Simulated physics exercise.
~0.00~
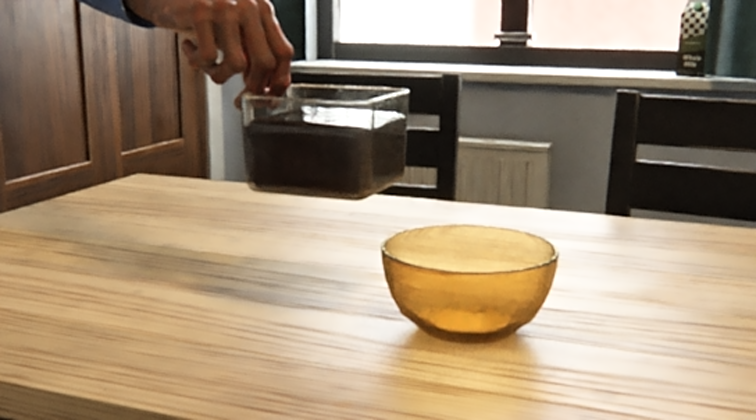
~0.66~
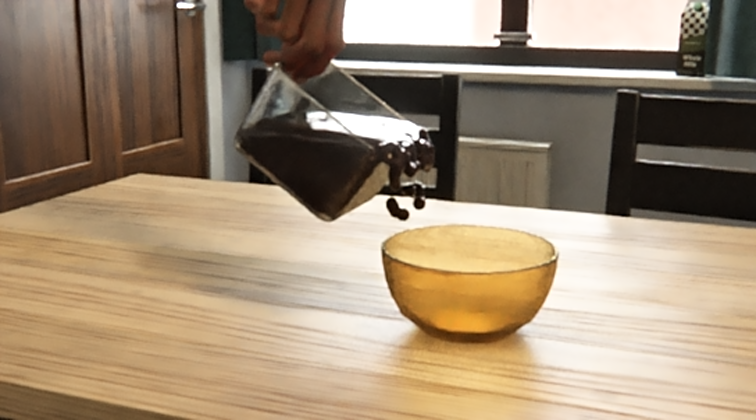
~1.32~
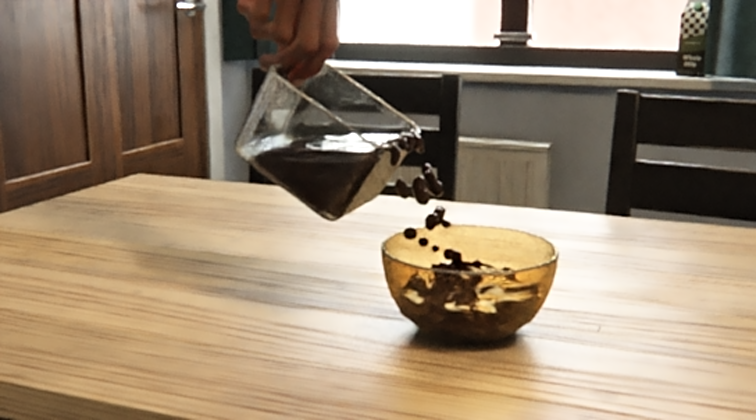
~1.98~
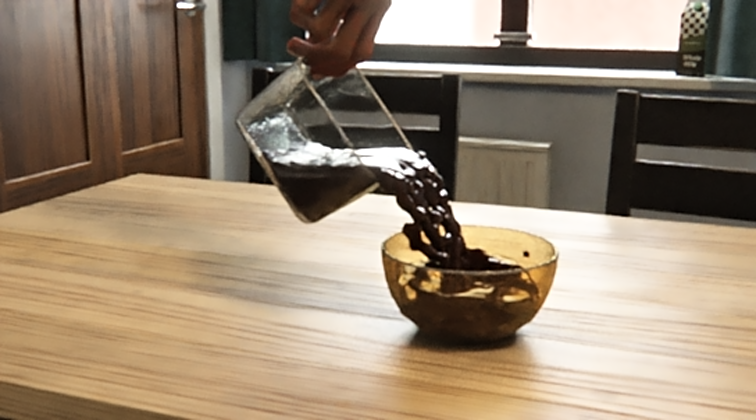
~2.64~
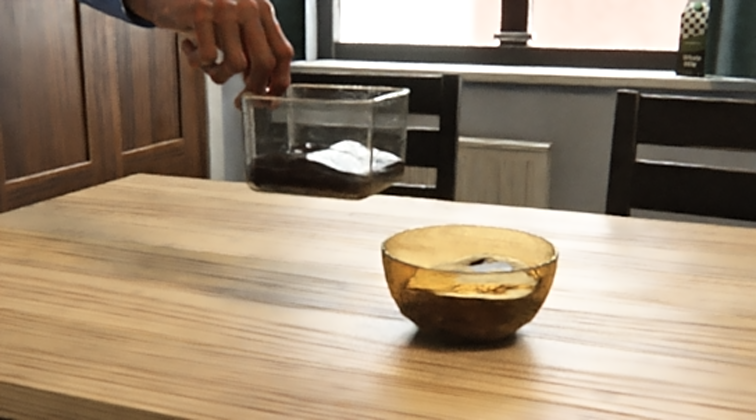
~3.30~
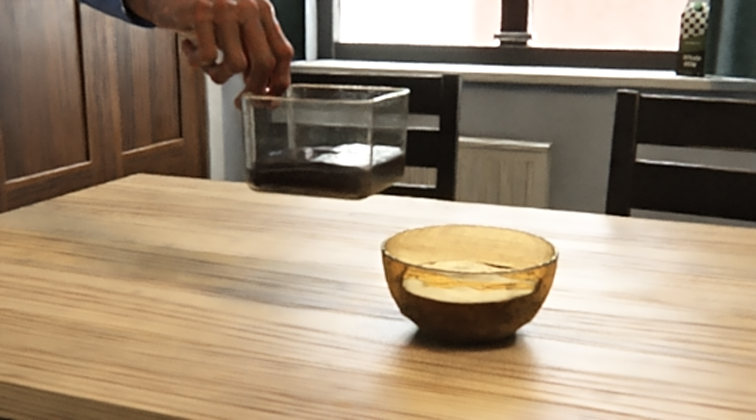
Hand tilting a clear rectangular container, pouring dark liquid into an amber glass bowl, then levelling it with some liquid left inside.
